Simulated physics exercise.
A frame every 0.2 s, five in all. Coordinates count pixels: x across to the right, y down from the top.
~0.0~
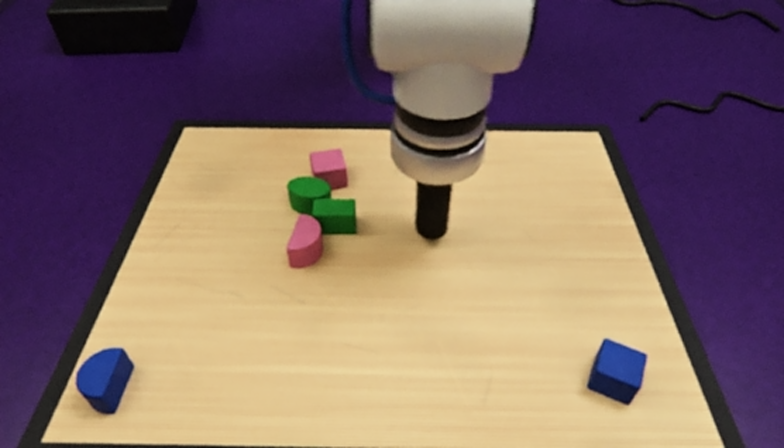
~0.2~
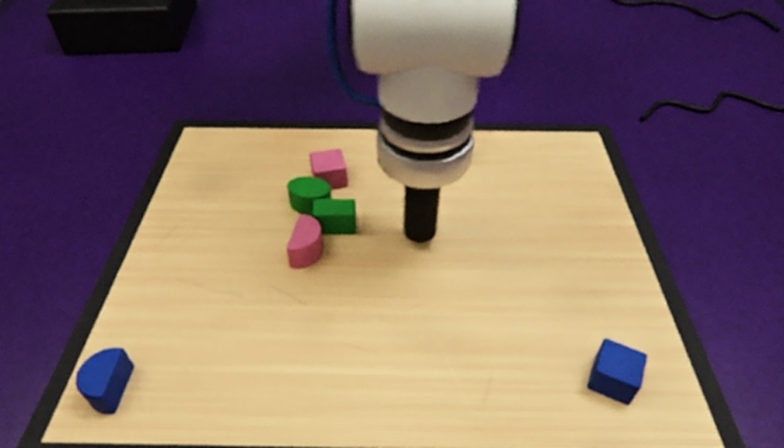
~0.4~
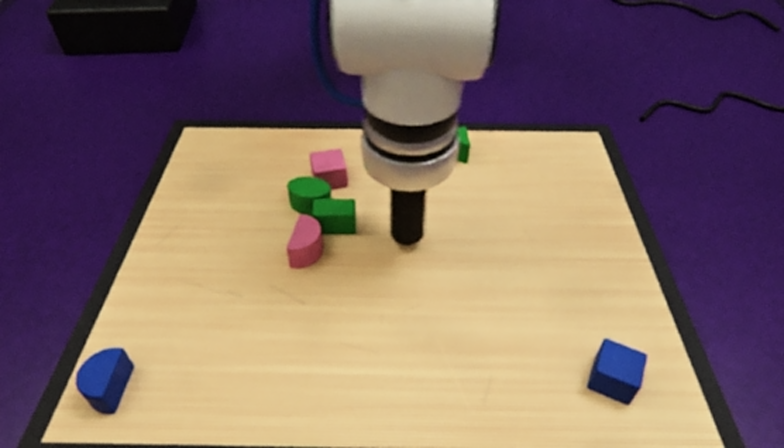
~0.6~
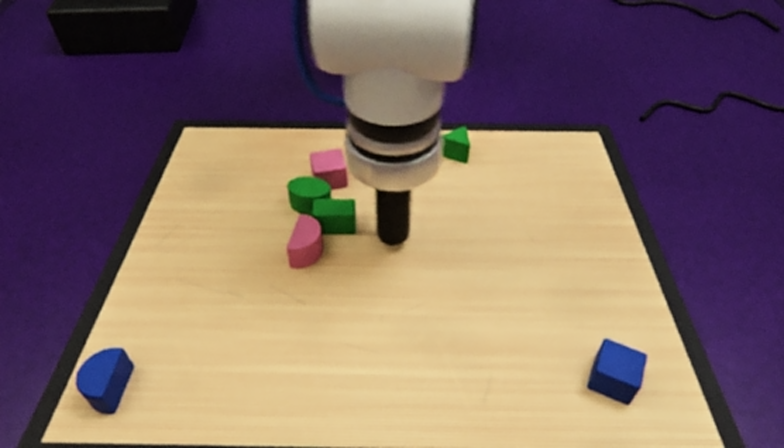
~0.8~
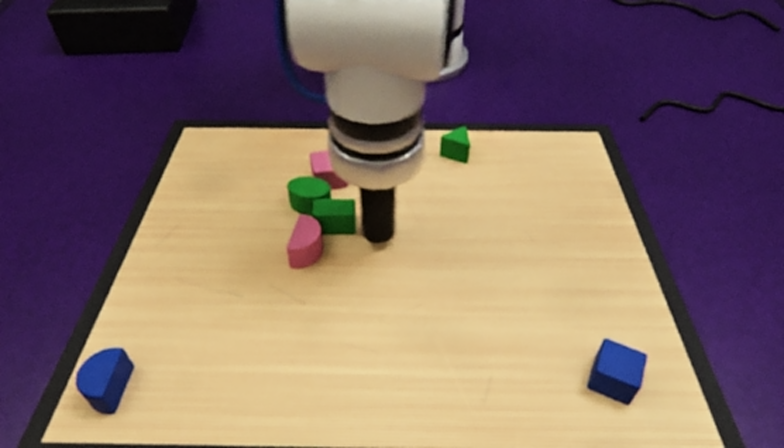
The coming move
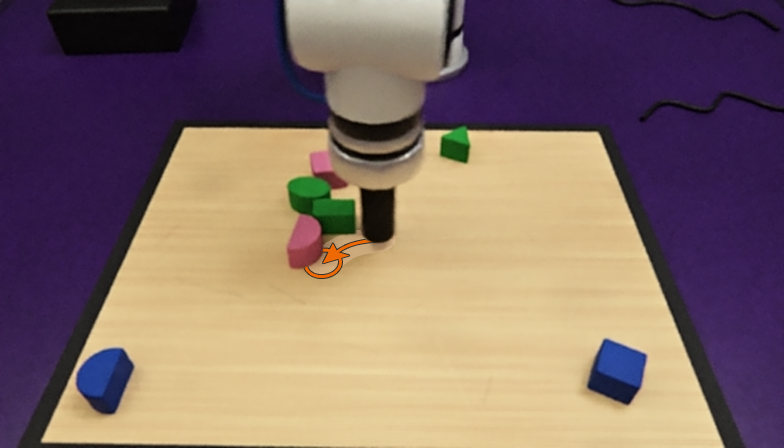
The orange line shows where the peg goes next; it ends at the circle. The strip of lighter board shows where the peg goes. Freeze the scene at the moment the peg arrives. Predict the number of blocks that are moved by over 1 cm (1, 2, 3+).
By the end of the path, two blocks have moved more than about a centimetre.
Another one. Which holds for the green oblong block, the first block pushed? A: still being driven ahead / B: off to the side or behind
B: Off to the side or behind.
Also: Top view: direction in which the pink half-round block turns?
It turns clockwise.
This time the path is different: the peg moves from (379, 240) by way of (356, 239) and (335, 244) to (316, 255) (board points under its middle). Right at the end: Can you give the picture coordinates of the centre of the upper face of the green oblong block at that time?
That would be at about pixel (302, 206).
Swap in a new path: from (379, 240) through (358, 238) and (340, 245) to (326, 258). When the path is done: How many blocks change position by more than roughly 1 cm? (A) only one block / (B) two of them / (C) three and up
Choice B: Two of them.
The drawn path runs from (379, 240) over (358, 243) and (339, 251) to (323, 263).
What follows on the original path. Halfway along, peg (347, 238); green oblong block (317, 207), turned 15° clockwise.
At the end, peg (322, 255); pink half-round block (288, 237), turned 25° clockwise; green oval block not moved; green oblong block (313, 208), turned 25° clockwise.
